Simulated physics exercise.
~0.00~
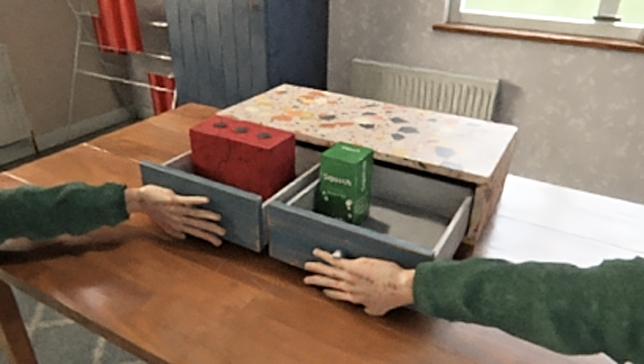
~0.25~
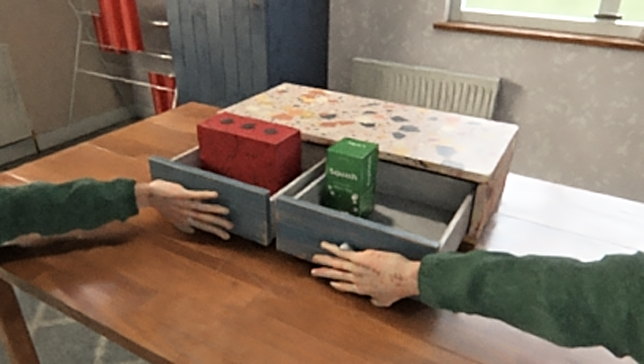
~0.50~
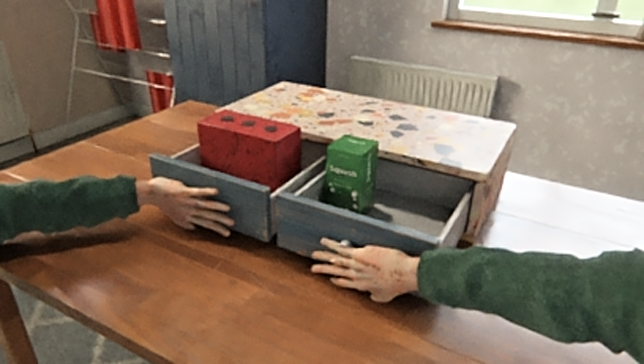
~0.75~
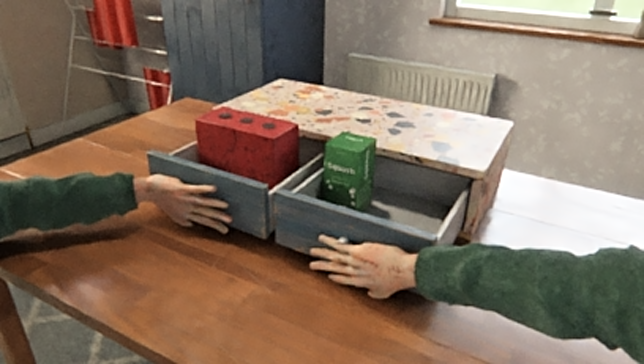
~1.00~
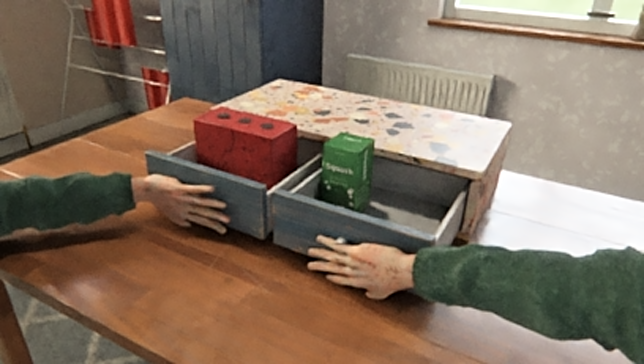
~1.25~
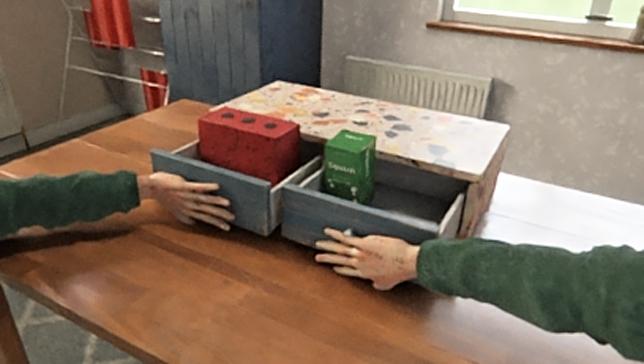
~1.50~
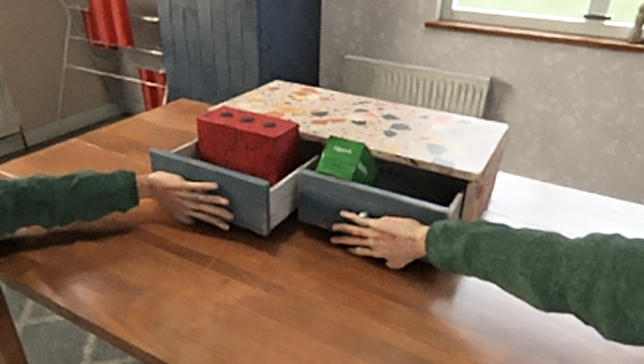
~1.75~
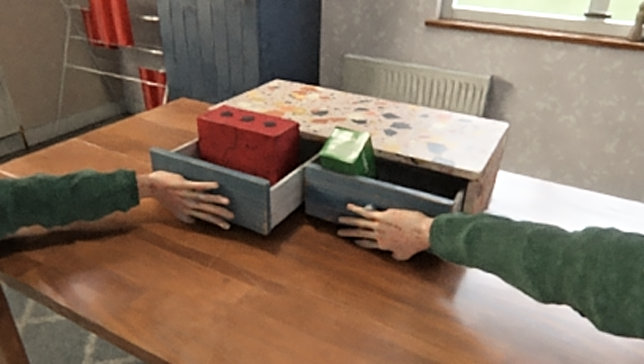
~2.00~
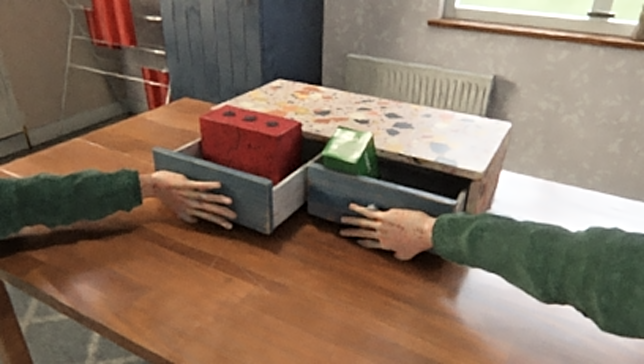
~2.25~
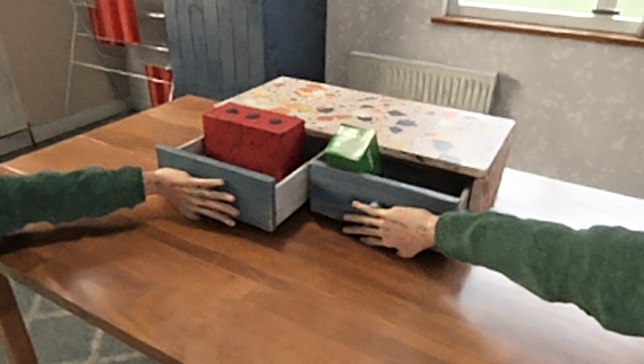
Hands pushing two open drawers holding a red brick and green carton, the carton tipping back and both drawers staying ajar.
